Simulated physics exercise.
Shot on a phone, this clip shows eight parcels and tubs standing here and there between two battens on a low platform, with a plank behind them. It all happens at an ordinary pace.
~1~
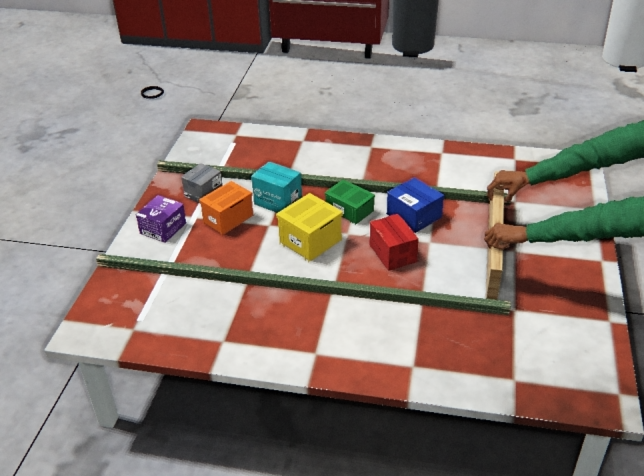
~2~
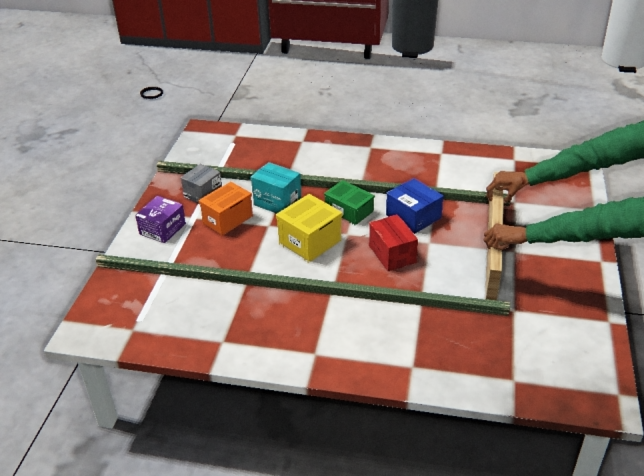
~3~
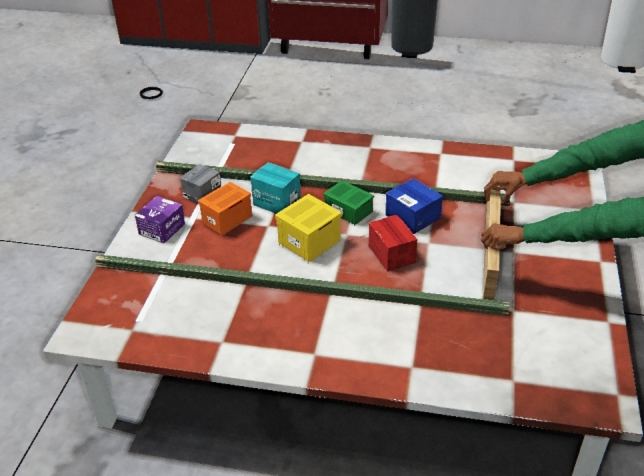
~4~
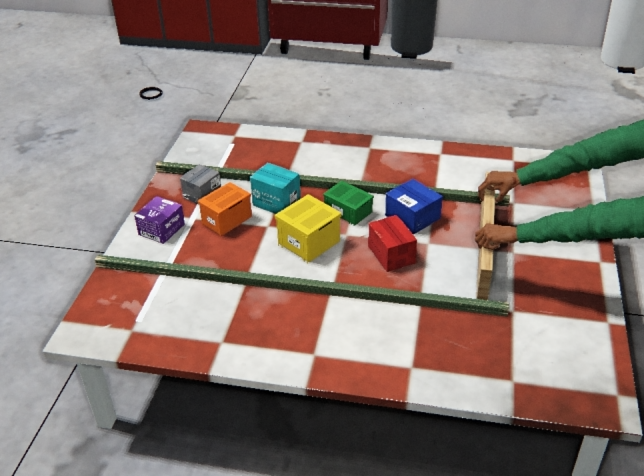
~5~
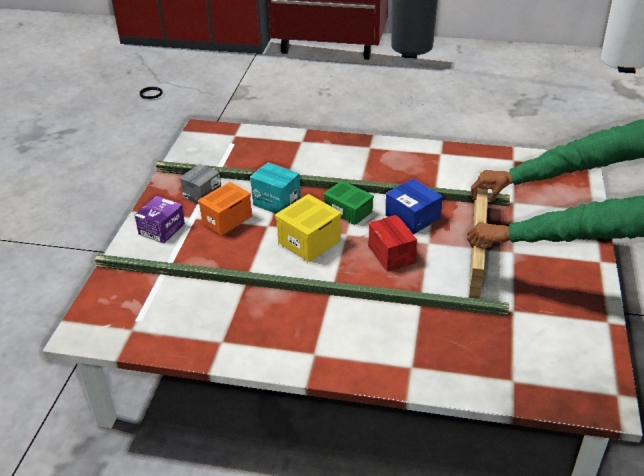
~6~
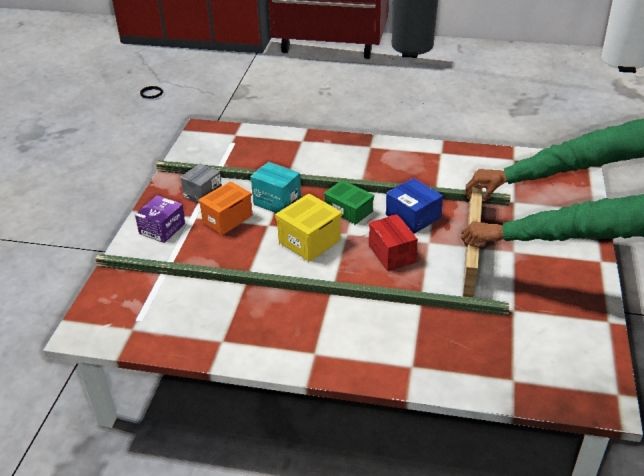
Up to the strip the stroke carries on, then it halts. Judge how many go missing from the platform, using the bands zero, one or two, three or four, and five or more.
Just three or four drop.
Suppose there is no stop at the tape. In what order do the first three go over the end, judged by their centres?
In order: The grey parcel, the turquoise parcel, the purple box.
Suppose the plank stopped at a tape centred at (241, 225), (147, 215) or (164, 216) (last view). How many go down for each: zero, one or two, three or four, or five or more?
In that order: Either one or two; five or more; five or over.
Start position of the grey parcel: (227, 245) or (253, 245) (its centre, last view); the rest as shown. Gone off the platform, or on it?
First place: It stays up; second place: It stays up.
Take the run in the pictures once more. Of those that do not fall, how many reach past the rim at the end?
The tally is 3.
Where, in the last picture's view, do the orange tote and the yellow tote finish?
The orange tote finishes at (133, 204); the yellow tote finishes at (126, 227).
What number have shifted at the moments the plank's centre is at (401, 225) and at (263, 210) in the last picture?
First 3, after that 8.
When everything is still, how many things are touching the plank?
The number is 2.
Soon after, none off yet; purple box at rest near (161, 219); grey parcel at rest near (202, 184); orange tote at rest near (227, 208).
Then, none off yet; purple box at rest near (161, 219); grey parcel moved about its own width near (163, 177); orange tote moved a little near (205, 205).
At rest, the number that fall off is three or four; fallen, turquoise parcel, grey parcel and purple box.
